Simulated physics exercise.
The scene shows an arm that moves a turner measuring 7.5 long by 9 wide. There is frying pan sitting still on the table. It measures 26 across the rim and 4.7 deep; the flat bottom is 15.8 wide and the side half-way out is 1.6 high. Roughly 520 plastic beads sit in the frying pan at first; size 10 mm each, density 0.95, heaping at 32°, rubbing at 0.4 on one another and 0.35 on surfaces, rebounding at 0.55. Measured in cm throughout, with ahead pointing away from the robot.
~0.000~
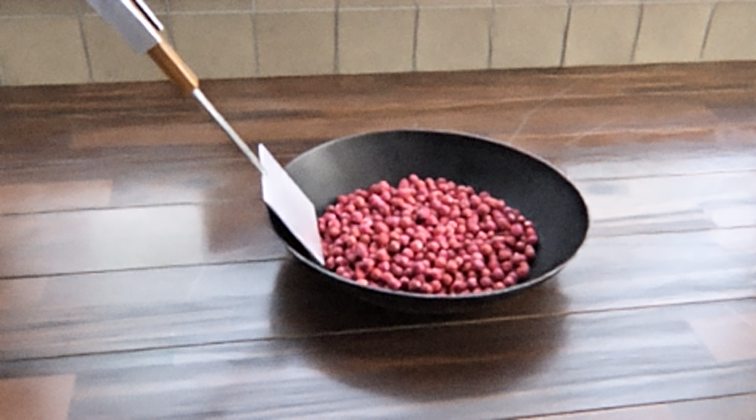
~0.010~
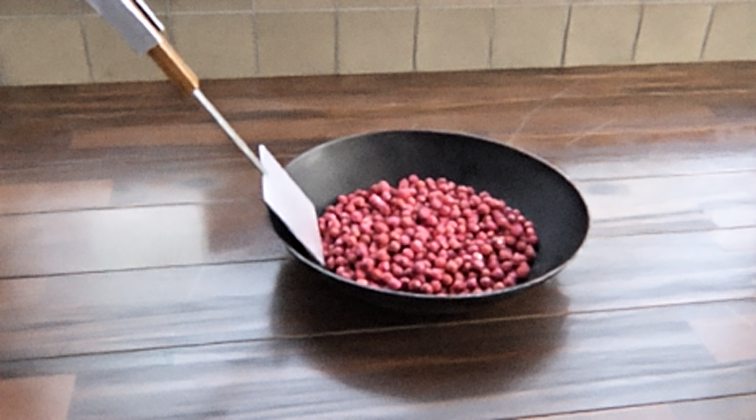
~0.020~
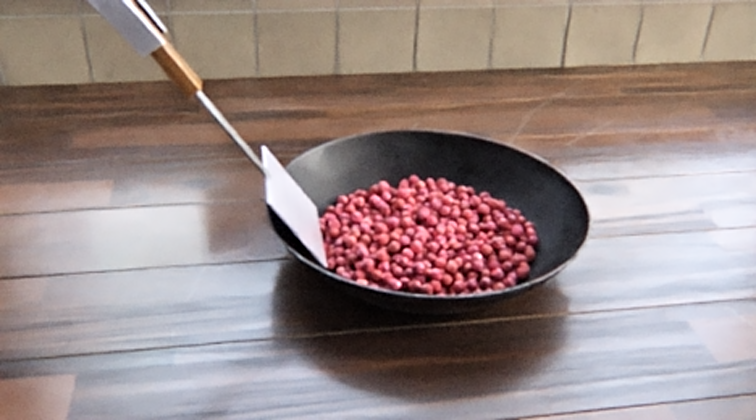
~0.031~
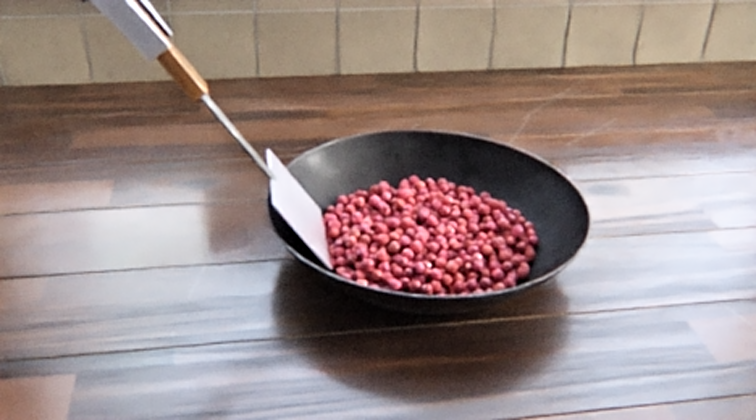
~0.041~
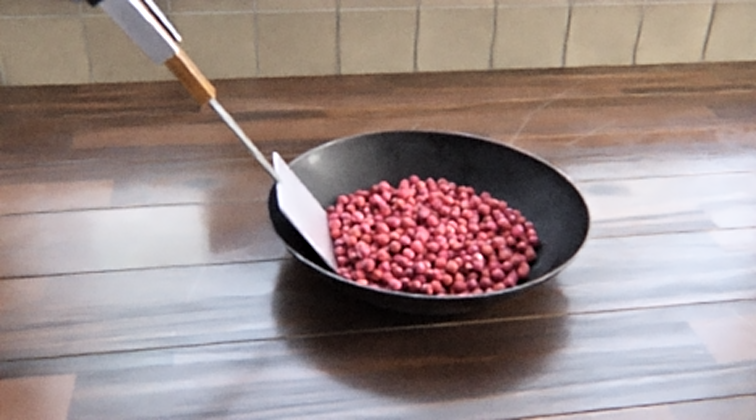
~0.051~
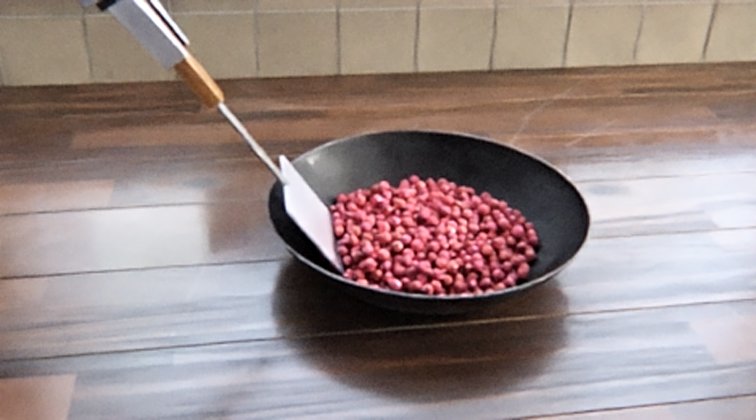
White turner blade held by a robotic arm edging slightly right against dark red beads in a black pan on a wooden table.
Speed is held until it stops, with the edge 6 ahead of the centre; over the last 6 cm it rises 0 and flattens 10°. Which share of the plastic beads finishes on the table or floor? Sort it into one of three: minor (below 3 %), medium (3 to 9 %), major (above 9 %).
Minor, below 3 %.
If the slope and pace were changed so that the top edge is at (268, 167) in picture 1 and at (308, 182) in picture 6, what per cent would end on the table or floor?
0 %.
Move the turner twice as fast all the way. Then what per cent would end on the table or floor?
Approx. 5 per cent.
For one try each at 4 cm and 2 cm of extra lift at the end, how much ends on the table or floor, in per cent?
Roughly 0 per cent, then 0 per cent.
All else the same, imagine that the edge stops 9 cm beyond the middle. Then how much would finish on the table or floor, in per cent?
Changed stop: Approx. 10 %.
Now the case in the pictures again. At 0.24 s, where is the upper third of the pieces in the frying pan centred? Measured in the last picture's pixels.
(501, 219).
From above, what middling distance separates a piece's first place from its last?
About 4 cm.
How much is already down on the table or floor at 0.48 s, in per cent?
Share at that moment: About 0 %.
After 0.14 s, sloping 56°, highest piece 5 above the table; 521 in the frying pan.
After 0.24 s, sloping 52°, highest piece 5 above the table; 521 in the frying pan.
After 0.48 s, sloping 46°, highest piece 5 above the table; 516 in the frying pan, 5 on the table or floor.
After 1.53 s, sloping 46°, highest piece 5 above the table; 516 in the frying pan, 5 on the table or floor.
In the end, 516 in the frying pan, 5 on the table or floor. That is 1 % on the table or floor.
